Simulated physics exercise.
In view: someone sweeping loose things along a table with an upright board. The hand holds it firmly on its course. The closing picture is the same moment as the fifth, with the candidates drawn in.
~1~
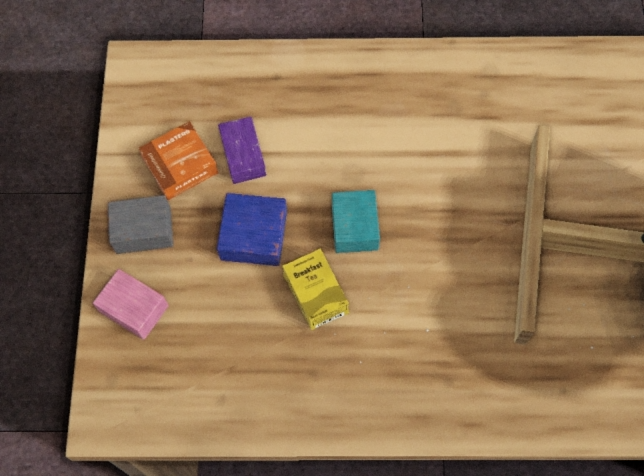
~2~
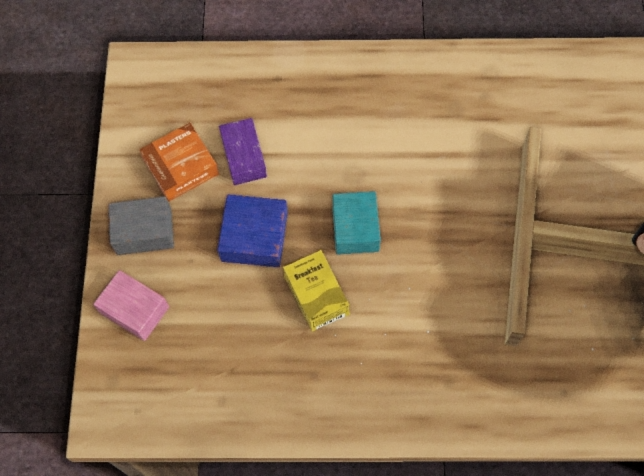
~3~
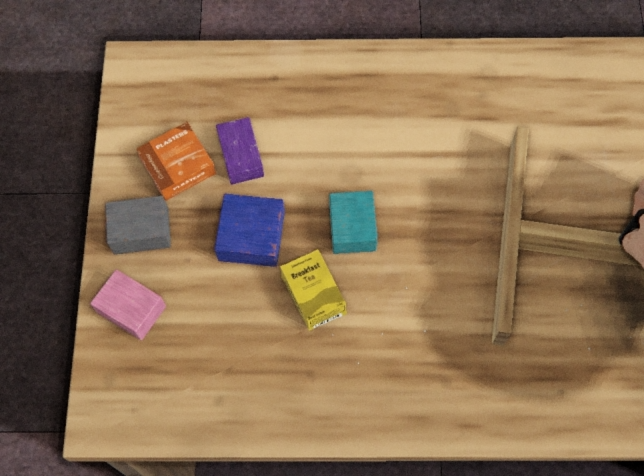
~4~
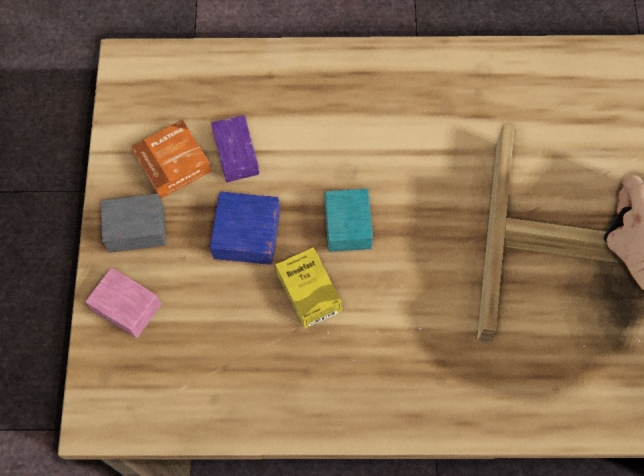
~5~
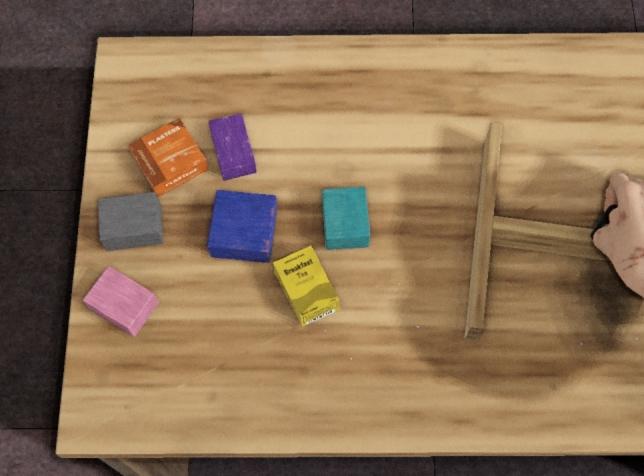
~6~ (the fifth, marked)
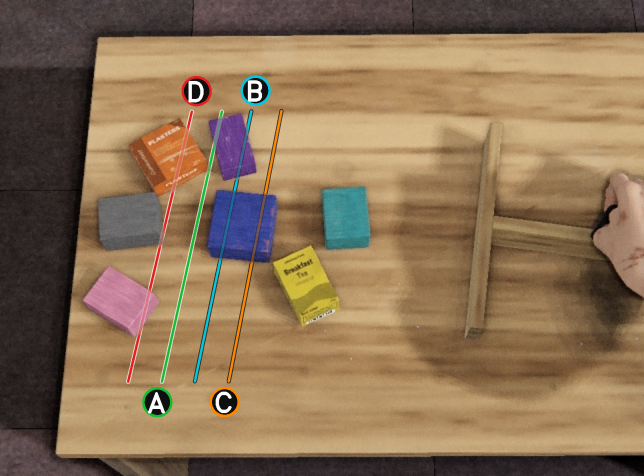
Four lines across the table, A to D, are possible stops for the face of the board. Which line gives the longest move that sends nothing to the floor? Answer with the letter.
Up to line B.
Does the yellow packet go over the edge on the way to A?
By then, no.
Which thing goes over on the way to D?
It is the grey block.
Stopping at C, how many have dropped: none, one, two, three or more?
In all, none.
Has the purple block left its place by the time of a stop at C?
No.
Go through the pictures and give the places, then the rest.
Grey block (141, 225); board (537, 224); purple block (242, 151), in the first picture.
Board (528, 225); orange box (179, 162), in the second picture.
Board (514, 225); pink block (129, 305), in the third picture.
Board (499, 223); grey block (134, 223), in the fourth picture.
Board (487, 221); blue block (243, 226); orange box (169, 157); yellow packet (306, 286), in the fifth picture.
On the copy, A at (194, 239); B at (225, 239); C at (257, 238); D at (162, 239).
On B. First, board (393, 221); pink block (122, 301); grey block (131, 222).
Then, board (299, 222); blue block (221, 223); yellow packet (256, 286).
Finally, board (226, 223); grey block (92, 214); blue block (151, 223); nothing has fallen.
By contrast, A drops the grey block; C is safe but short; D drops the grey block.
